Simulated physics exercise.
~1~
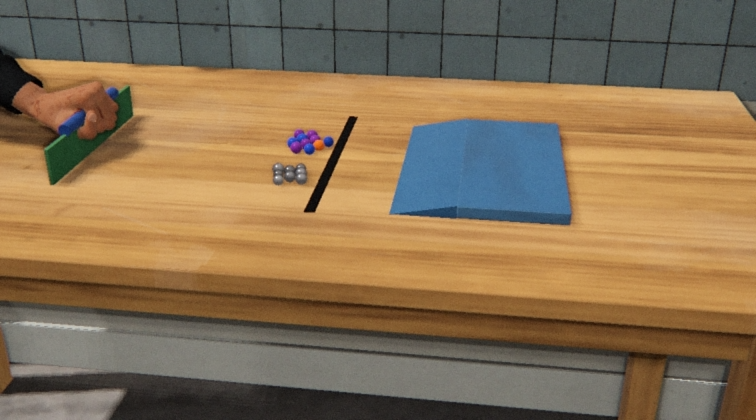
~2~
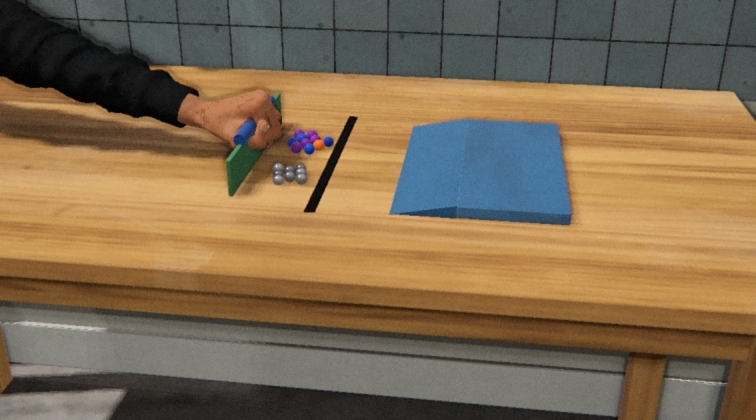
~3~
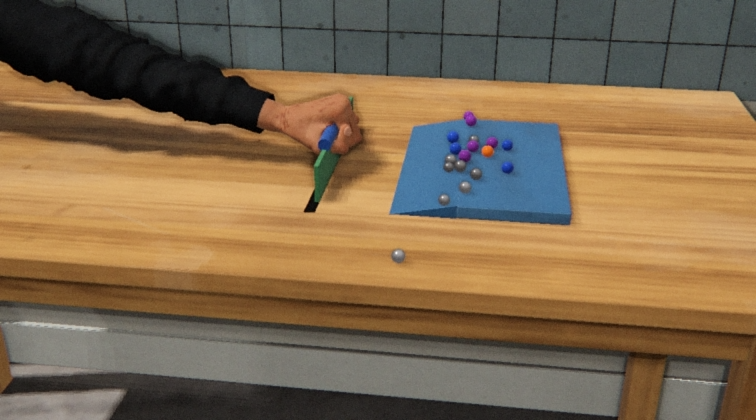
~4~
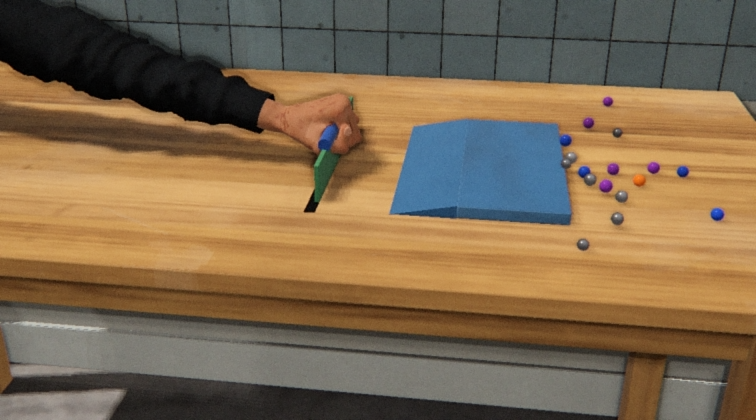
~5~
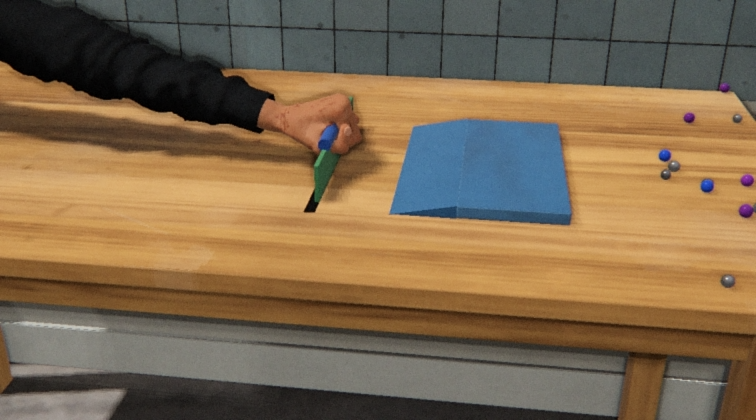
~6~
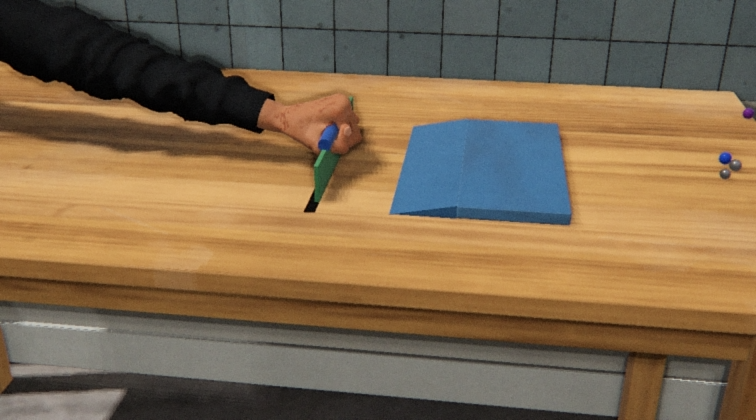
A hand sweeps small balls with a green scraper, sending them rolling over a blue ramp.
